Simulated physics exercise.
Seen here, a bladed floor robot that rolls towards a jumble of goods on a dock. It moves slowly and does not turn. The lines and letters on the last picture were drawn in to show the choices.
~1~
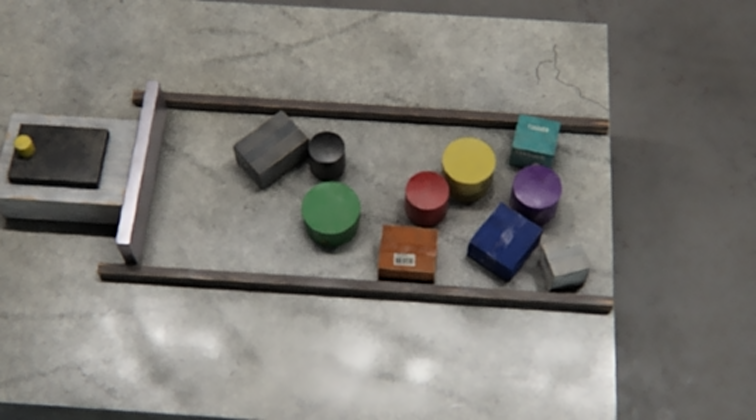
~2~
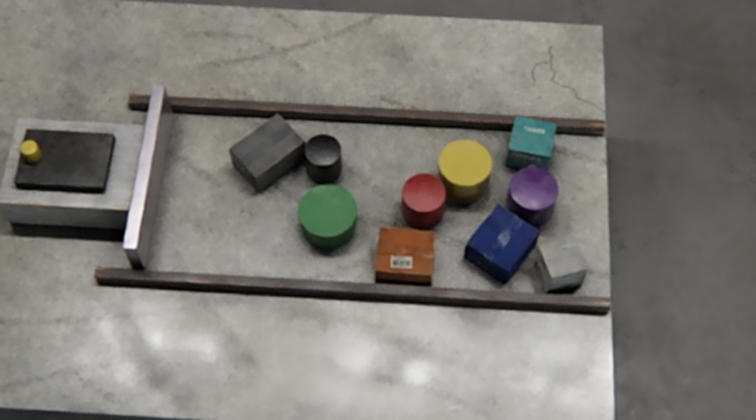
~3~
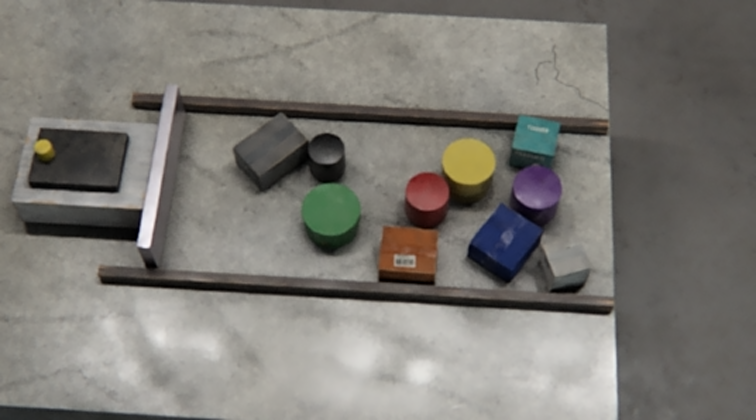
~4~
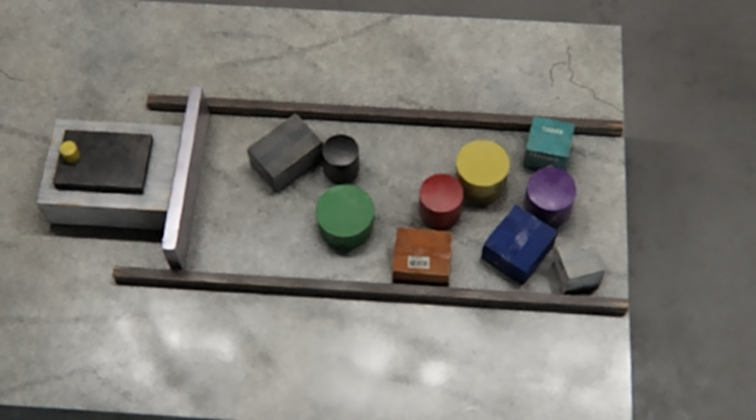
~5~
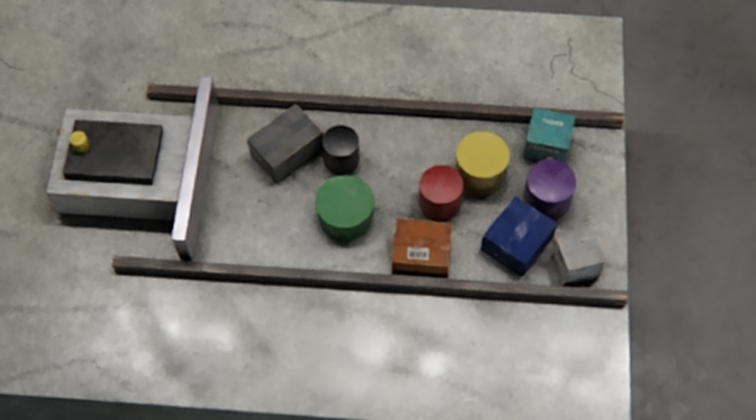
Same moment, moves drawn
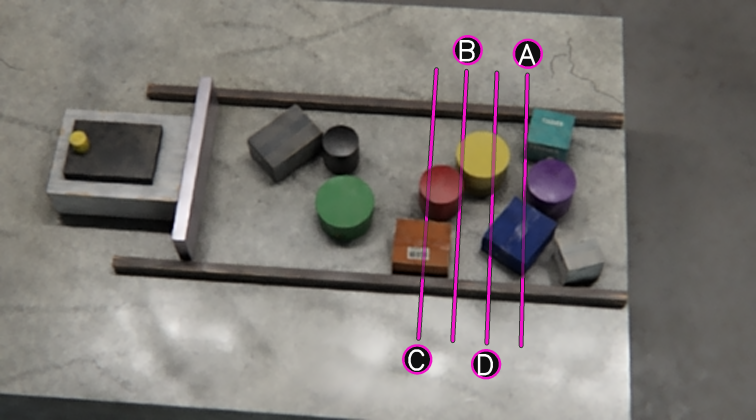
Bladed floor robot rolling slowly rightward between two rails towards a jumble of coloured boxes and cylinders, which stay unmoved.
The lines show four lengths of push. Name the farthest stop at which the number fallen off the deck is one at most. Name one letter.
It should halt at D.
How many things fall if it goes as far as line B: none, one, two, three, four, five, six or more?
The count is none.
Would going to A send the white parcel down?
Yes.
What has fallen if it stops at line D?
It is the turquoise box.
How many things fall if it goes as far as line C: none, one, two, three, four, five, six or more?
By then, none.
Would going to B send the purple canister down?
No.
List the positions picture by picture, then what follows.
In the first picture, red canister (427, 199); green pail (332, 215); blue parcel (505, 242).
In the second picture, robot (72, 160); yellow pail (464, 172).
In the third picture, robot (86, 159); grey parcel (272, 152).
In the fourth picture, robot (111, 160); turquoise box (549, 145).
In the fifth picture, robot (120, 151); orange box (422, 249); red canister (441, 193); green pail (346, 209).
On the marked copy, A at (524, 202); B at (460, 198); C at (428, 196); D at (492, 200).
Following D. Soon after the start, robot (226, 157); grey parcel (336, 135); black canister (374, 152).
Later, robot (334, 164); turquoise box (566, 135); purple canister (556, 194).
In the end, robot (416, 170); turquoise box over the edge; white parcel (614, 263); one fallen.
As for the rest, A drops four; B is within the limit but short; C is within the limit but short.
